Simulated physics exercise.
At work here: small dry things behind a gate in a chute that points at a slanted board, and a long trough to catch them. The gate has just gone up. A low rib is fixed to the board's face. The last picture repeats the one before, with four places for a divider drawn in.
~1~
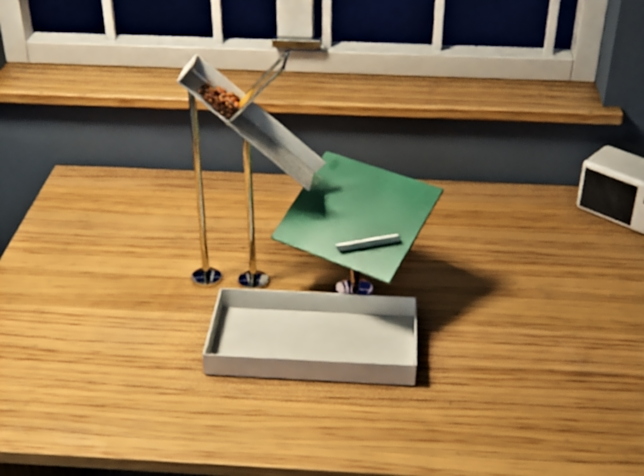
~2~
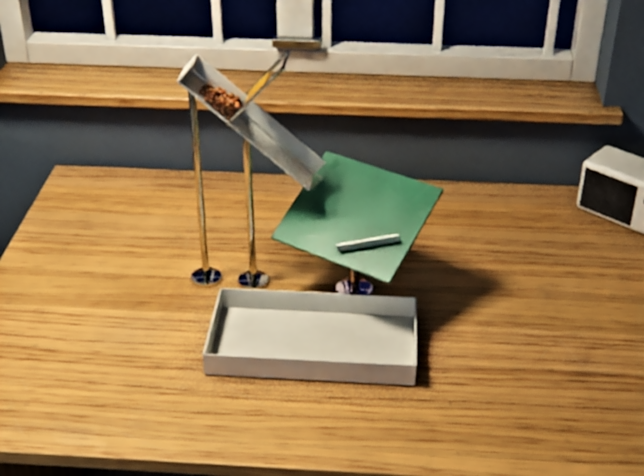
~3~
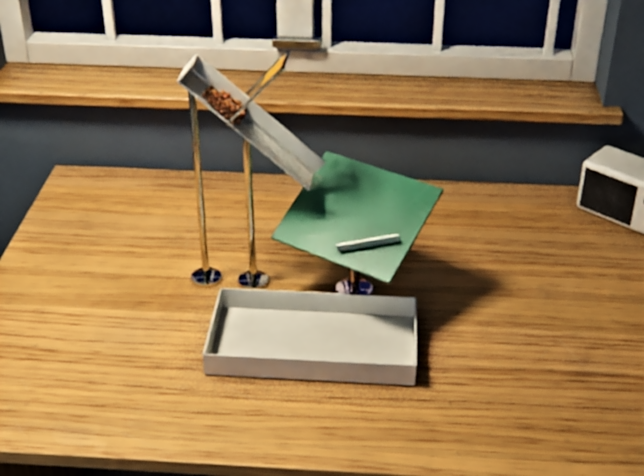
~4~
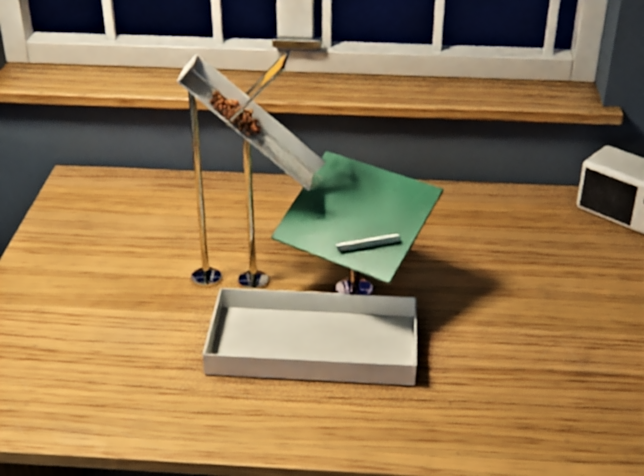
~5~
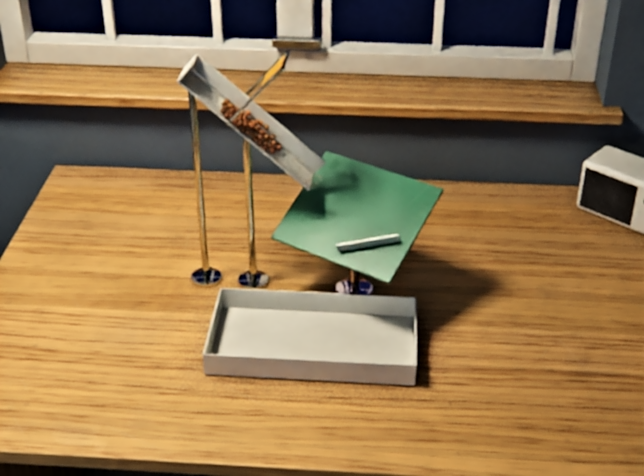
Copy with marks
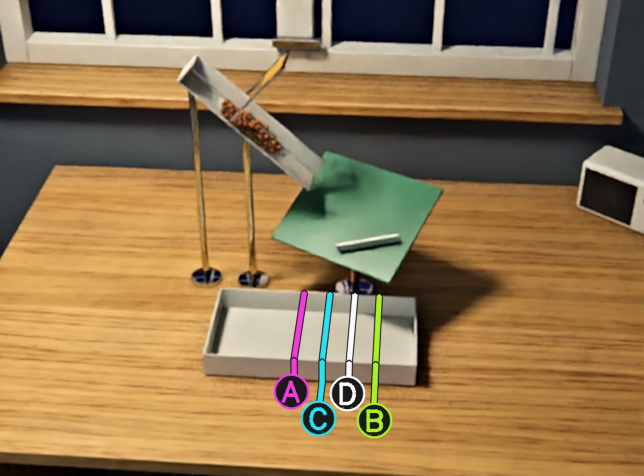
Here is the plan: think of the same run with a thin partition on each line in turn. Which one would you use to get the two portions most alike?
A.
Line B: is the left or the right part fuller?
More lands on the left.
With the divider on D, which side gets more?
Left.
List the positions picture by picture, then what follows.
Load behind the gate at (225, 101), cereal balls; lip of the chute at (311, 183), sloping fairly steeply, in the first frame.
Middle of the board at (356, 213), tilted gently; middle of its low edge at (328, 259); of its high edge at (383, 169), in the second frame.
Front corners of the trough at (203, 354) and (416, 365), empty; front of the load at (244, 113), in the third frame.
Middle of the load at (239, 114); its front at (258, 132), about a quarter of the way to the lip; rib from (398, 235) to (336, 245), in the fourth frame.
Middle of the load at (250, 125); its front at (279, 148), about half of the way to the lip, in the fifth frame.
On the marked copy, line A crosses the front rim at (294, 359); line B crosses the front rim at (375, 363); line C crosses the front rim at (322, 360); line D crosses the front rim at (349, 362).
For line A, of what is caught, about half on the left of the divider, about half on the right.
For line B, of what is caught, nearly all on the left of the divider, a small part on the right.
For line C, of what is caught, nearly all on the left of the divider, a small part on the right.
For line D, of what is caught, nearly all on the left of the divider, a small part on the right.
